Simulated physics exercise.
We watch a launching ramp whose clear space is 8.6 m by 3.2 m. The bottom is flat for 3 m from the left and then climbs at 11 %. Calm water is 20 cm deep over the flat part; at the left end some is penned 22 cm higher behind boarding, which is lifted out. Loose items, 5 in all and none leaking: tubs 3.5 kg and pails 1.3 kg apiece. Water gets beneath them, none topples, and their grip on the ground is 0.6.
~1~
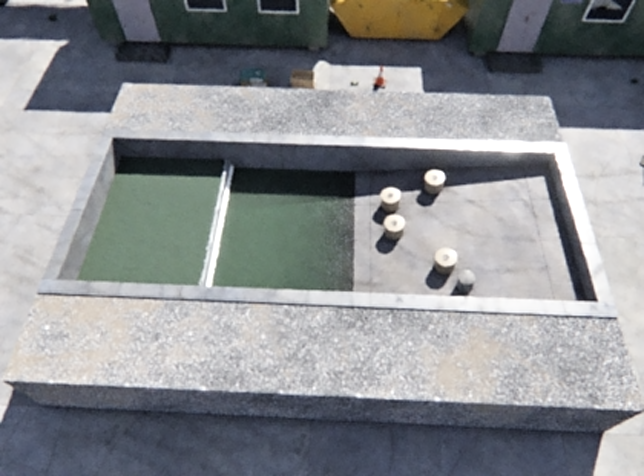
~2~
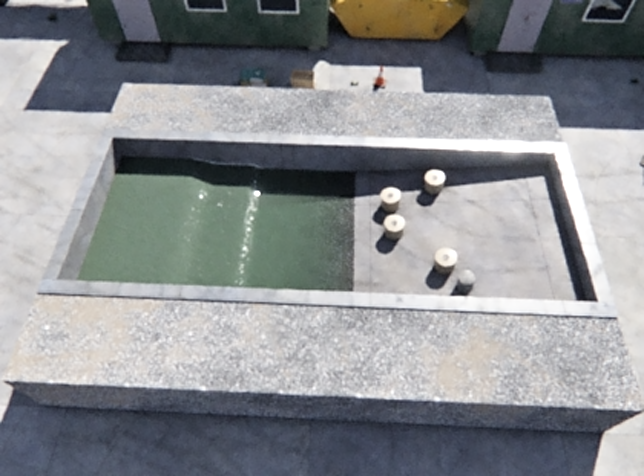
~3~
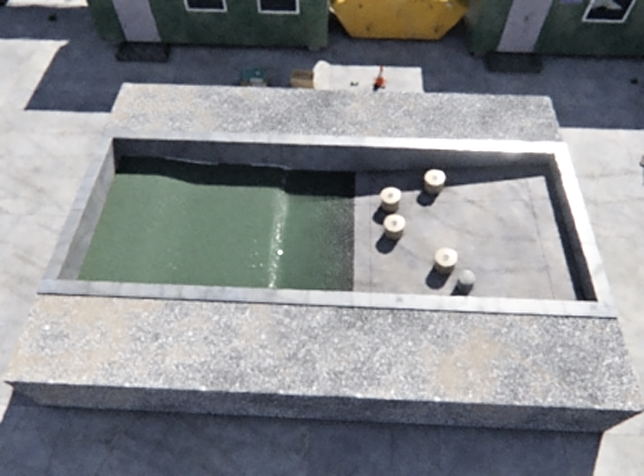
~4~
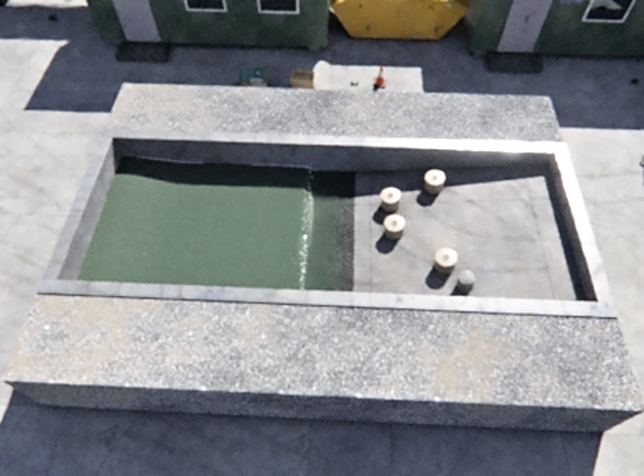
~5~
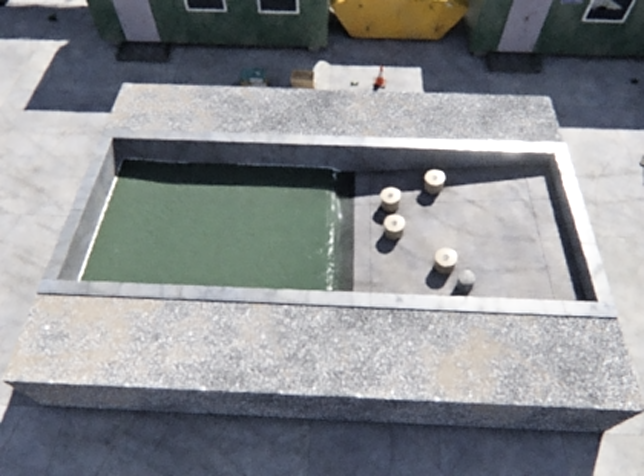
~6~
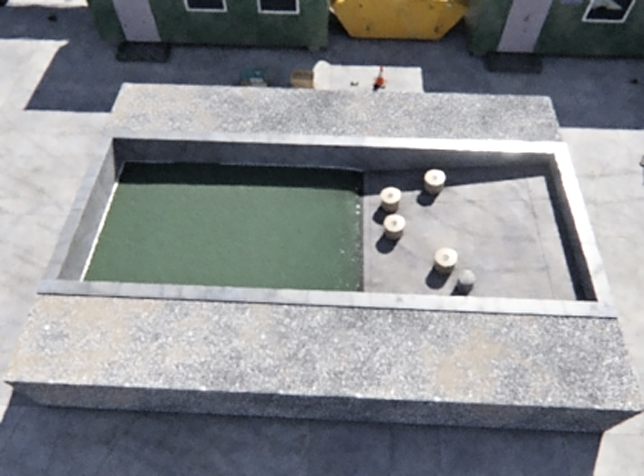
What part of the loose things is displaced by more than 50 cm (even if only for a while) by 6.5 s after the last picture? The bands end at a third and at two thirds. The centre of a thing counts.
That comes to at least two thirds.
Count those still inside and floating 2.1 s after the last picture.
4 of them.
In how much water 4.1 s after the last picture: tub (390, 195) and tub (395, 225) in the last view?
Roughly 4 and 5 cm.
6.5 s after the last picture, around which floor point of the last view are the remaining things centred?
At about (302, 235).
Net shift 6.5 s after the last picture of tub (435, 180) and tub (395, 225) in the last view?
In that order: 300 cm, 200 cm.
Then, 0.6 s after the last picture 0 of 5 are over 50 cm from their spots; 0 afloat.
Then, 2.1 s after the last picture 2 of 5 are over 50 cm from their spots; 4 afloat.
Then, 4.1 s after the last picture 1 of 5 are over 50 cm from their spots; 5 afloat.
Then, 6.5 s after the last picture 5 of 5 are over 50 cm from their spots, and 5 have been at some point; 4 afloat.
